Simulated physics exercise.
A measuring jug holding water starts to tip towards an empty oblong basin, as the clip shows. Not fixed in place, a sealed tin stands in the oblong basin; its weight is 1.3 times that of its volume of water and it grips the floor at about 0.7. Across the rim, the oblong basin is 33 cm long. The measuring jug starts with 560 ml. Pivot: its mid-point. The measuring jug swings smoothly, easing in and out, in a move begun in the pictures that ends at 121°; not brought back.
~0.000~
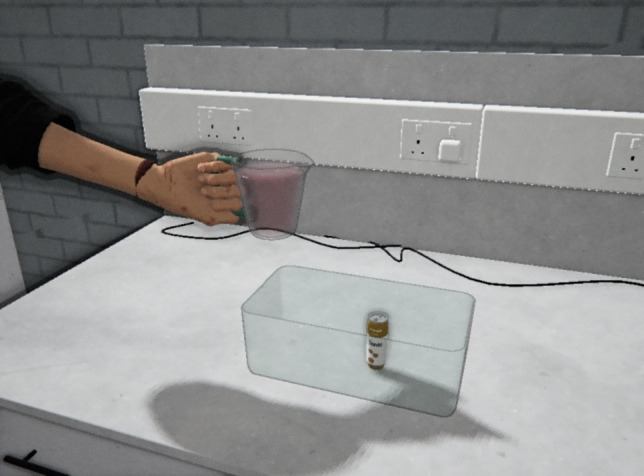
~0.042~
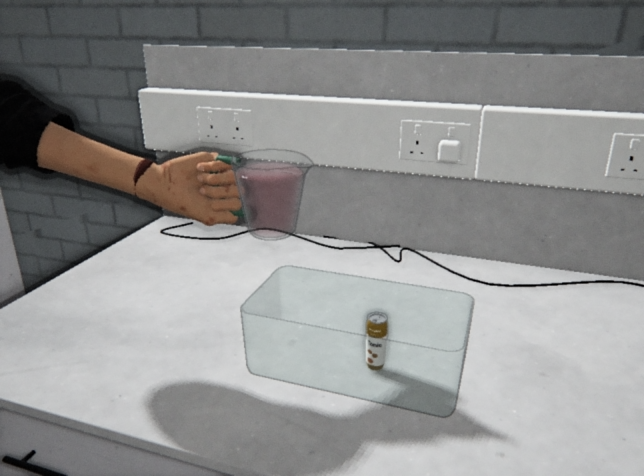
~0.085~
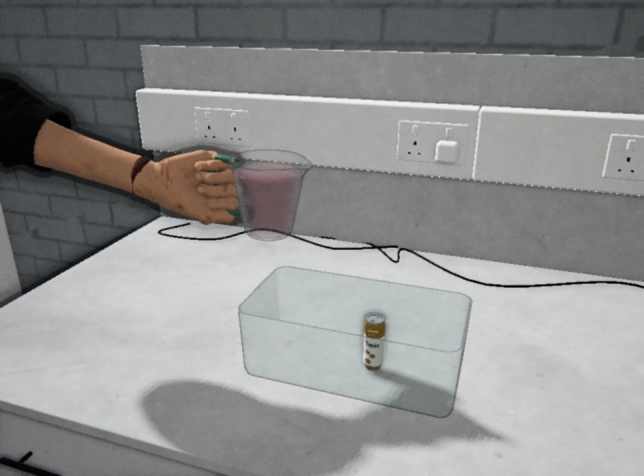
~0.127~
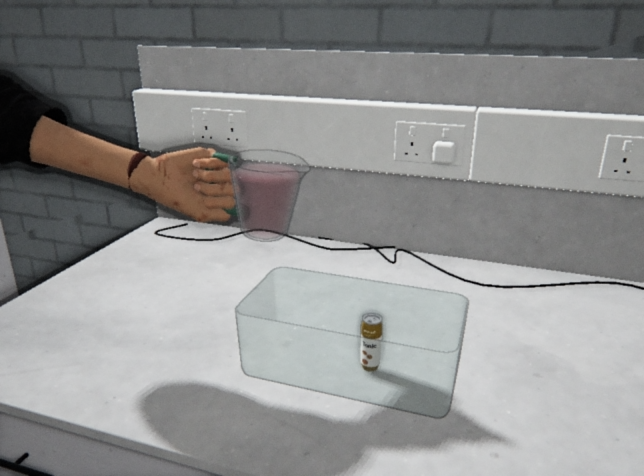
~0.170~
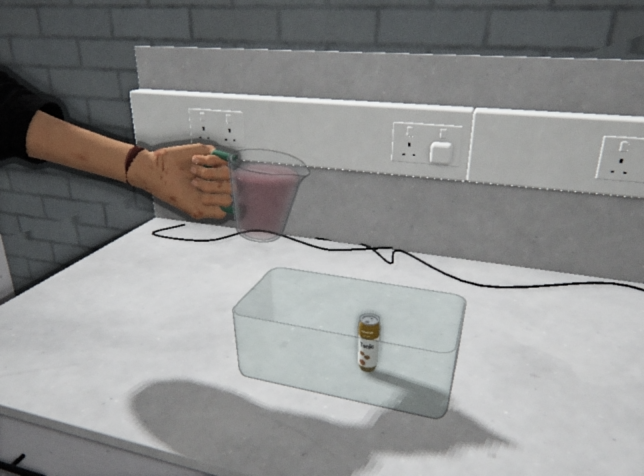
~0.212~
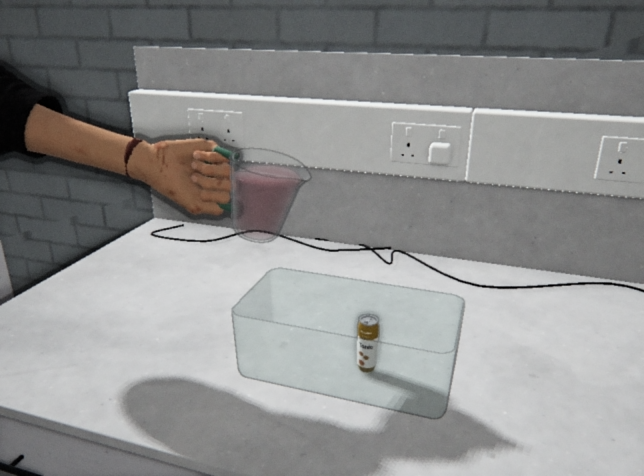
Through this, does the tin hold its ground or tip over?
Most probably it will lose its balance.
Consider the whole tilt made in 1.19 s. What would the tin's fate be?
Then the tin tumbles.
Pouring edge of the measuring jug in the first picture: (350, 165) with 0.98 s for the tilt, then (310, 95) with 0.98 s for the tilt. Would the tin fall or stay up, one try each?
Run one: It does not tip. Run two: It tumbles.
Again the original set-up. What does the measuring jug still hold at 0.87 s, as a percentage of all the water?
Close to 5 in a hundred.
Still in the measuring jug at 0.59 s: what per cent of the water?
Fraction remaining: Approx. 64 per cent.
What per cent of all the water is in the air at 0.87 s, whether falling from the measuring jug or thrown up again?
About 12 % of the total.
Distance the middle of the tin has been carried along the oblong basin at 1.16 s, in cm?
Measured centre to centre, about 7 cm.
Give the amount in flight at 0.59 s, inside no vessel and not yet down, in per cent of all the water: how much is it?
It comes to roughly 28 per cent.
Then, 0.59 s in, the tilt is 80° and 63 per cent is still to pour; the tin stands where it began.
Then, 0.87 s in, the tilt is 117° and 5 per cent is still to pour; the tin leans 10°.
Then, 1.16 s in, the tilt is 121° and 0 per cent is still to pour; the tin lies on its side.
Then, 1.48 s in, the tilt is 121° and 0 per cent is still to pour; the tin lies on its side.
Finally, the tin lies on its side.
